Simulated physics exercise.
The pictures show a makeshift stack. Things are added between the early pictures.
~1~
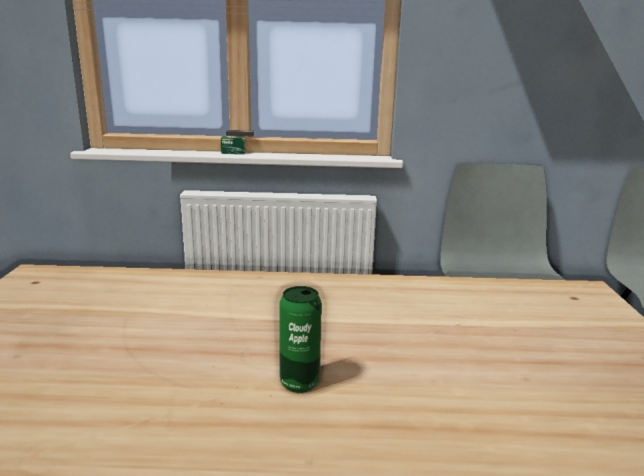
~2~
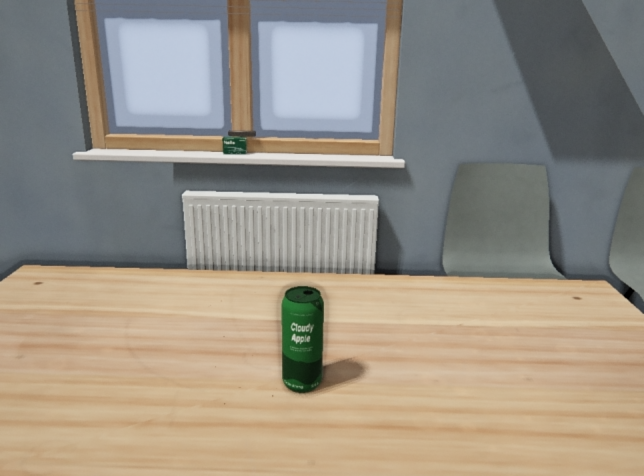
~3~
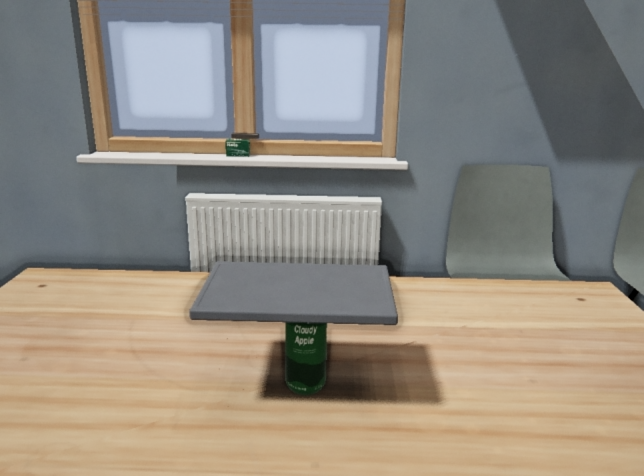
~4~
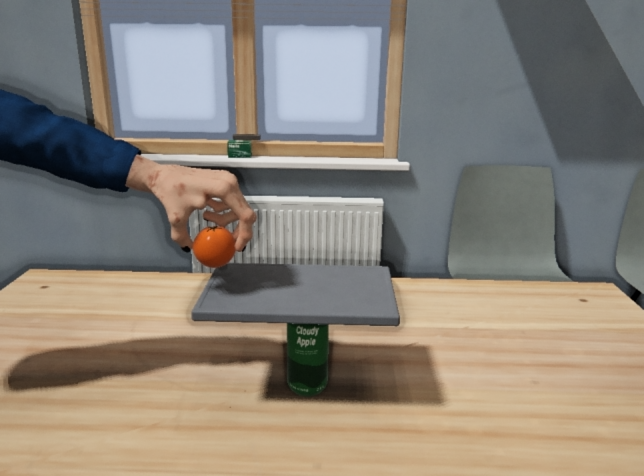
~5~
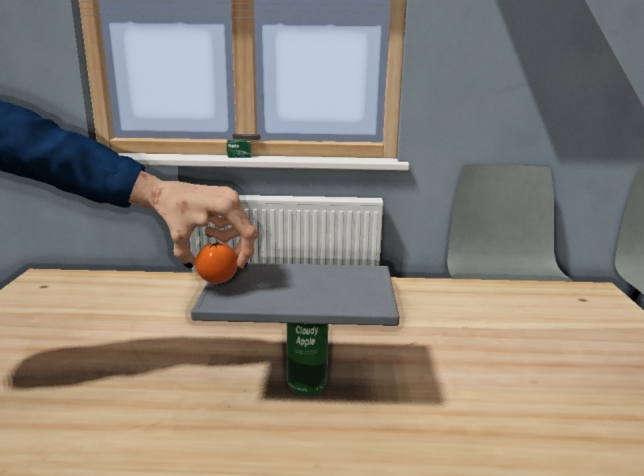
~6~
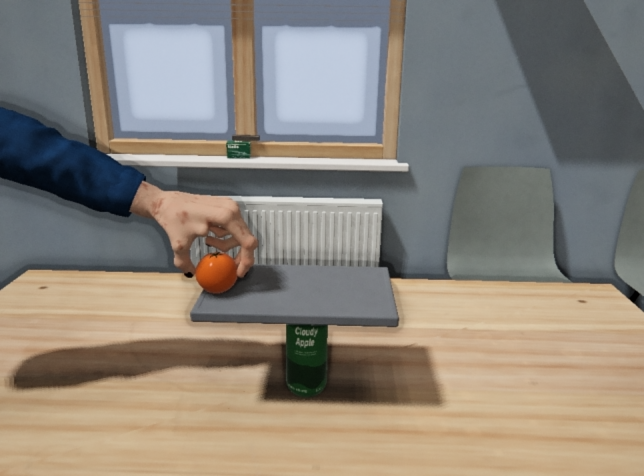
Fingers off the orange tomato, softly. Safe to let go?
Here the stack comes apart.
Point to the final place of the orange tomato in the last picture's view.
At about (207, 380).
Then, 0.60 s after the last picture, orange tomato now fallen; grey lid tipped 63° from how it was.
Then, 1.10 s after the last picture, grey lid now fallen; green can tipped 58° from how it was.
By the end, fallen, grey lid, green can and orange tomato. Seen from the same camera at the end, orange tomato near (207, 381). The stack gives way.
